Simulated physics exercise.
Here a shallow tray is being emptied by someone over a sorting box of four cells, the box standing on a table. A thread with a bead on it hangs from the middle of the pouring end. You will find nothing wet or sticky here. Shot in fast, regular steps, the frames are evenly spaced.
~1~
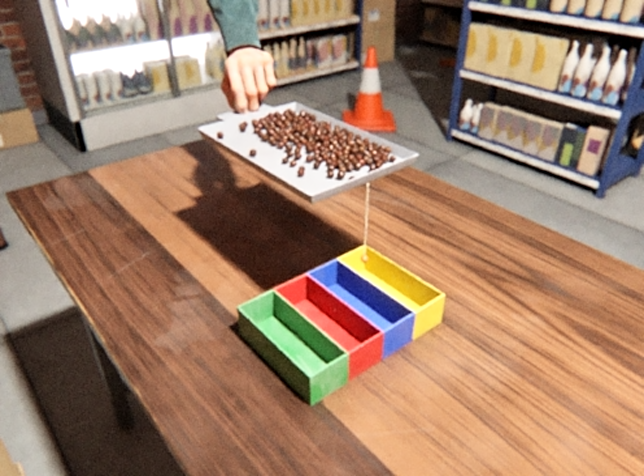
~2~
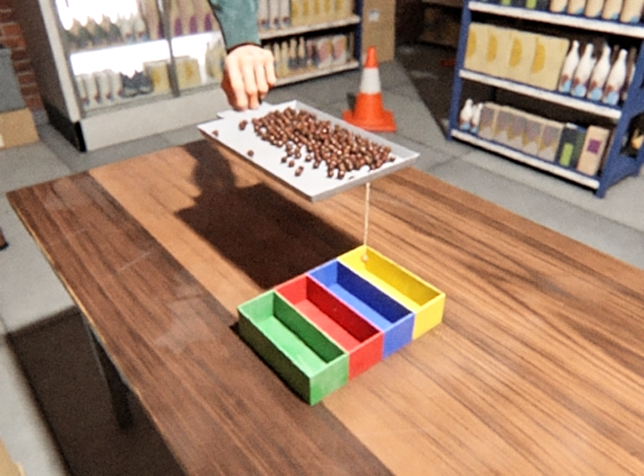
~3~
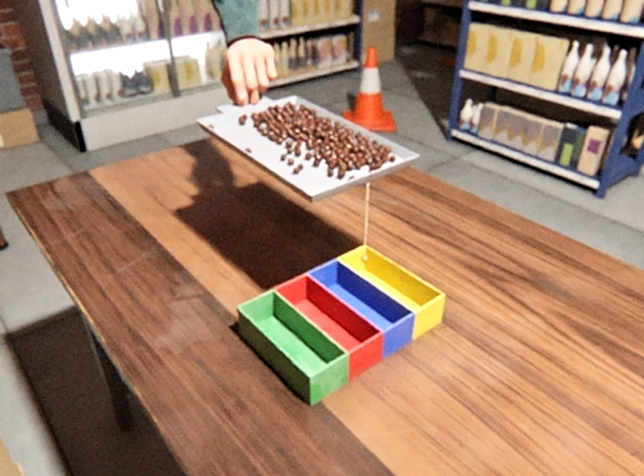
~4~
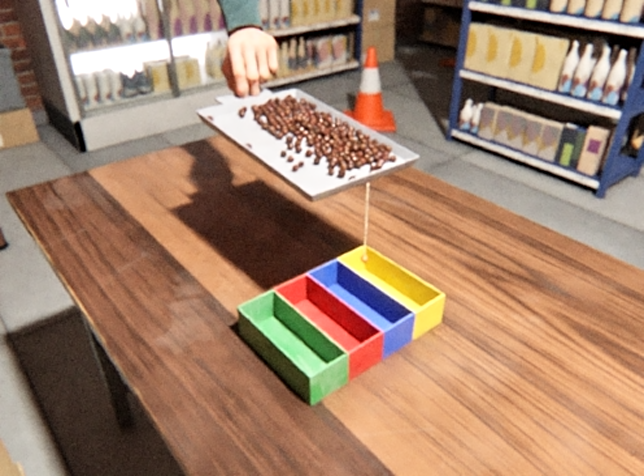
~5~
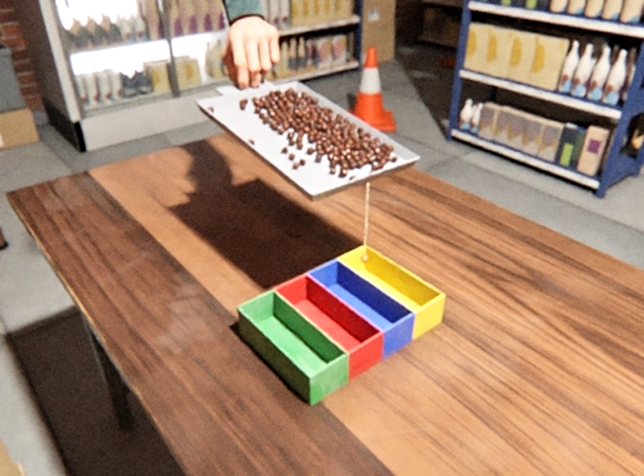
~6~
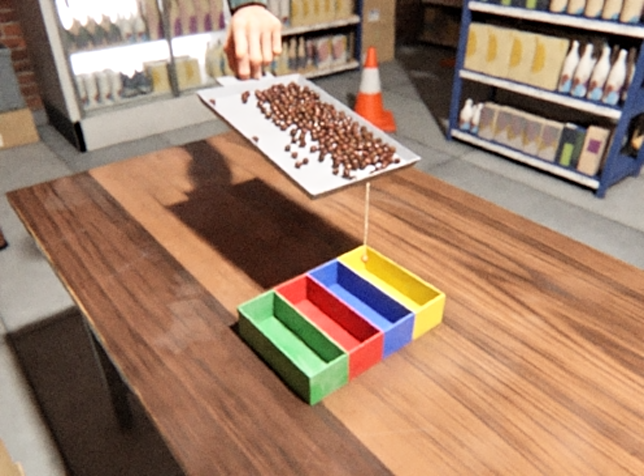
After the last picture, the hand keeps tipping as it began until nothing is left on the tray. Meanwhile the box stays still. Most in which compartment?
Yellow compartment.
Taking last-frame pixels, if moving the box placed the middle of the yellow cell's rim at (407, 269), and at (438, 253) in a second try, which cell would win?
Result 1: That yellow cell. Result 2: That blue cell.
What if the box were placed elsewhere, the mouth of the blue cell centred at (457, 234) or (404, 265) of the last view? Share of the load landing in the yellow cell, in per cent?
You'd get 0 in a hundred the first time and 30 in a hundred the second.
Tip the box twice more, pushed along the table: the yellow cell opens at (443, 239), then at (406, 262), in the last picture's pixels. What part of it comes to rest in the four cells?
You'd get 90 per cent first and 70 per cent second.
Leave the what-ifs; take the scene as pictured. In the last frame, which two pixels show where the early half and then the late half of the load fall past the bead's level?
First half (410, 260); second half (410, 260).
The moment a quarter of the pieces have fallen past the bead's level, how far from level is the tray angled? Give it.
About 60 degrees.
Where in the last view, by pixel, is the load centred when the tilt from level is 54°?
Mark it at roughly (387, 164) in the final frame.
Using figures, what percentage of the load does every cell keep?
Green cell: Around 0 percent; red cell: Around 0 percent; blue cell: Around 10 percent; yellow cell: Around 30 percent.
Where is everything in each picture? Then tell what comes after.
Corners of the pouring end (312, 193) and (414, 154), level; middle of the load (317, 139), chocolate balls; bead on its thread (364, 259); green cell (329, 376); red cell (365, 354); blue cell (398, 333); yellow cell (429, 314), in the first picture.
Corners of the pouring end (312, 193) and (414, 154), level; middle of the load (317, 139), in the second picture.
Corners of the pouring end (312, 192) and (414, 155), tipped barely, lowest at the right corner; middle of the load (317, 136), in the third picture.
Corners of the pouring end (313, 192) and (414, 156), tipped a little, lowest at the right corner; middle of the load (318, 132), in the fourth picture.
Corners of the pouring end (313, 191) and (415, 156), tipped a little, lowest at the right corner; middle of the load (319, 128), in the fifth picture.
Corners of the pouring end (314, 191) and (415, 157), tipped a little, lowest at the right corner; middle of the load (323, 125), roughly half on the move; green cell (329, 376); red cell (365, 354); blue cell (398, 333); yellow cell (429, 314), in the sixth picture.
Just after the last frame, tray tipped steeply; roughly two thirds on the tray; about a tenth in the yellow cell; just a few in the red cell; just a few in the blue cell; roughly a quarter falling or outside the box.
A moment on, tray tipped right over; roughly a quarter in the yellow cell; about a tenth in the blue cell; just a few in the red cell; roughly two thirds falling or outside the box.
Further on, tray tipped past a quarter turn; roughly a quarter in the yellow cell; about a tenth in the blue cell; just a few in the red cell; roughly two thirds falling or outside the box.
When it is over, tray tipped past a quarter turn; roughly a quarter in the yellow cell; about a tenth in the blue cell; just a few in the red cell; not one in the green cell; roughly two thirds outside the box.
